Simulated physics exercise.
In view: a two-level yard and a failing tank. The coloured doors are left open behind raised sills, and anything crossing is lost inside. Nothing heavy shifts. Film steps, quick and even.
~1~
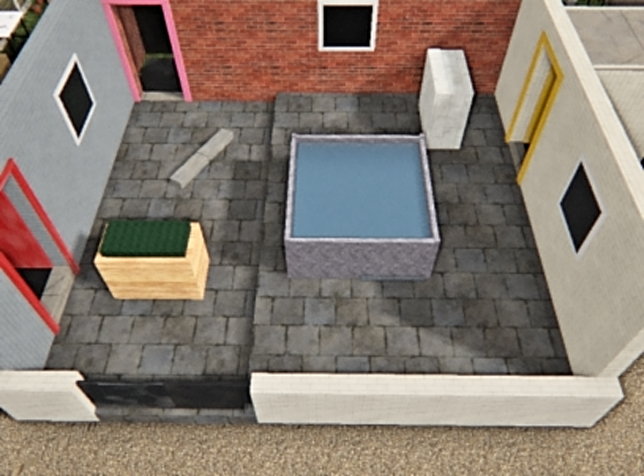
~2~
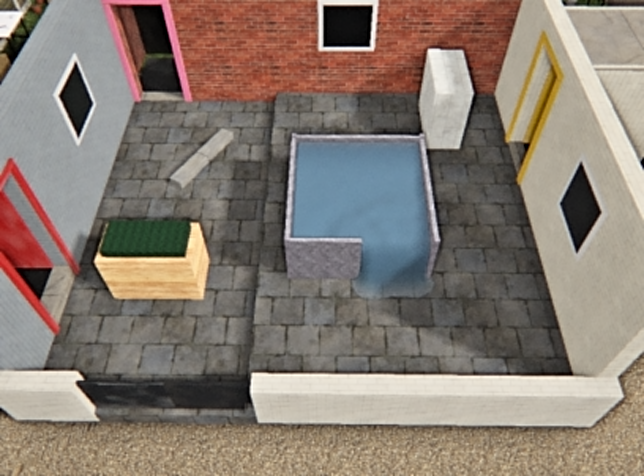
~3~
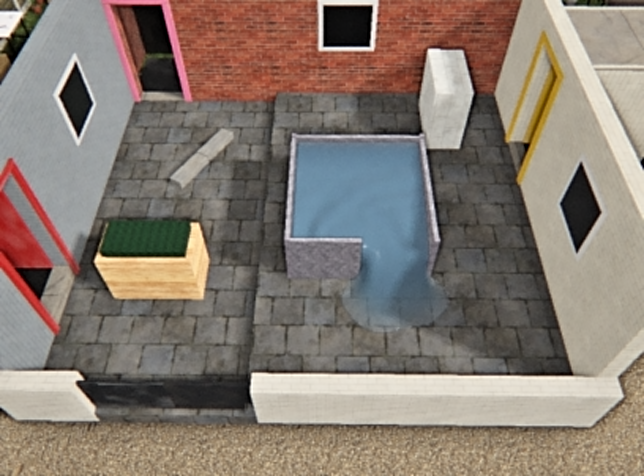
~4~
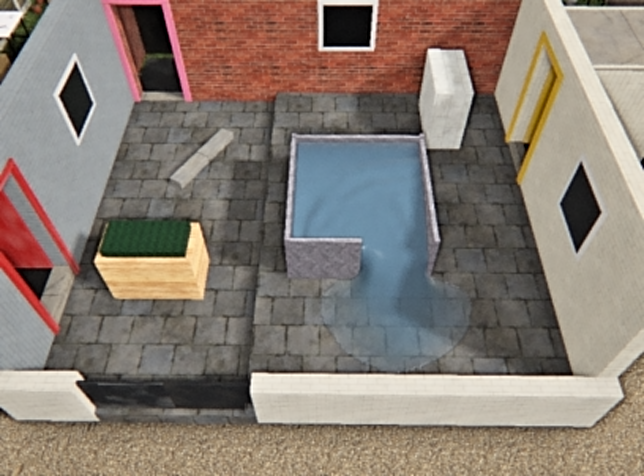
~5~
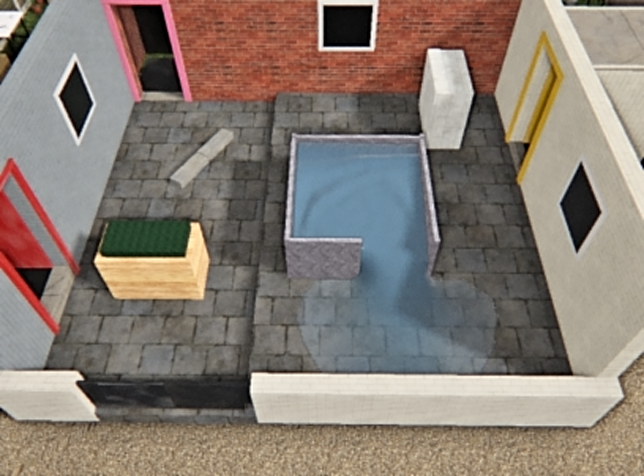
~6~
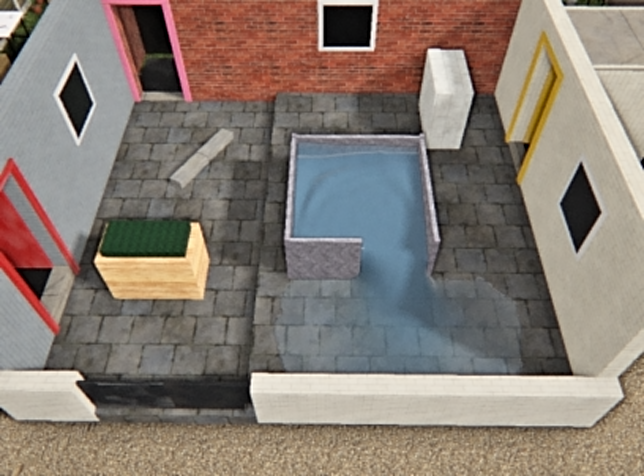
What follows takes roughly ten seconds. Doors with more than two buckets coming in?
Red door: Two or fewer; pink door: Over two; yellow door: Over two.
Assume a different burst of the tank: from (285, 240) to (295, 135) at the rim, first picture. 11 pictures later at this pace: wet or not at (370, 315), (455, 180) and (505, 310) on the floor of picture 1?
In turn: Untouched, untouched, untouched.
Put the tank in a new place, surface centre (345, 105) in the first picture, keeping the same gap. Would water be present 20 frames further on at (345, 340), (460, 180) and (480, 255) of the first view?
First spot gets drenched, second spot stays unwetted, third spot gets drenched.
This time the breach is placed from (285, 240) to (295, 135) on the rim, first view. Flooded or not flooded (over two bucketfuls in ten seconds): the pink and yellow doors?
The pink door is over, the yellow door lets less in.
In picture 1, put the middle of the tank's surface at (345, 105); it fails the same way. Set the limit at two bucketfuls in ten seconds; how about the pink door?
Checking each in turn, the pink door crosses the line.
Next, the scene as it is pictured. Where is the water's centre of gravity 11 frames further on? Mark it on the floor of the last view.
I'd put it at around (380, 276).
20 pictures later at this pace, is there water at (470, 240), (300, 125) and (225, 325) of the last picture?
Result, in order: Waterlogged / unflooded / waterlogged.
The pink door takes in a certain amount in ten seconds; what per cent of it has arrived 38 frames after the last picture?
Some 0 in a hundred.
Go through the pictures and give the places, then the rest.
In the first frame, the water tank at (359, 188) is whole and still.
In the second frame, the front is at (431, 282), out from the gap at (394, 263).
In the third frame, water pours out at (394, 265) and has run to (372, 325).
In the fourth frame, water pours out at (393, 266) and has run to (383, 366).
In the fifth frame, the front is at a hidden place, out from the gap at (393, 266).
In the sixth frame, water pours out at (393, 266) and has run to a hidden place.
A moment on, water covers 15 % of the floor; the red door not reached, the pink door not reached, the yellow door not reached.
Next, water covers 30 % of the floor; the red door not reached, the pink door not reached, the yellow door not reached.
Then, water covers 55 % of the floor; the red door under two buckets in, the pink door not reached, the yellow door wet at the sill, nothing in.
Later, water covers 90 % of the floor; the red door under two buckets in, the pink door wet at the sill, nothing in, the yellow door wet at the sill, nothing in.
In the end, water covers 95 % of the floor; the red door under two buckets in, the pink door over two buckets in, the yellow door far over two buckets in.
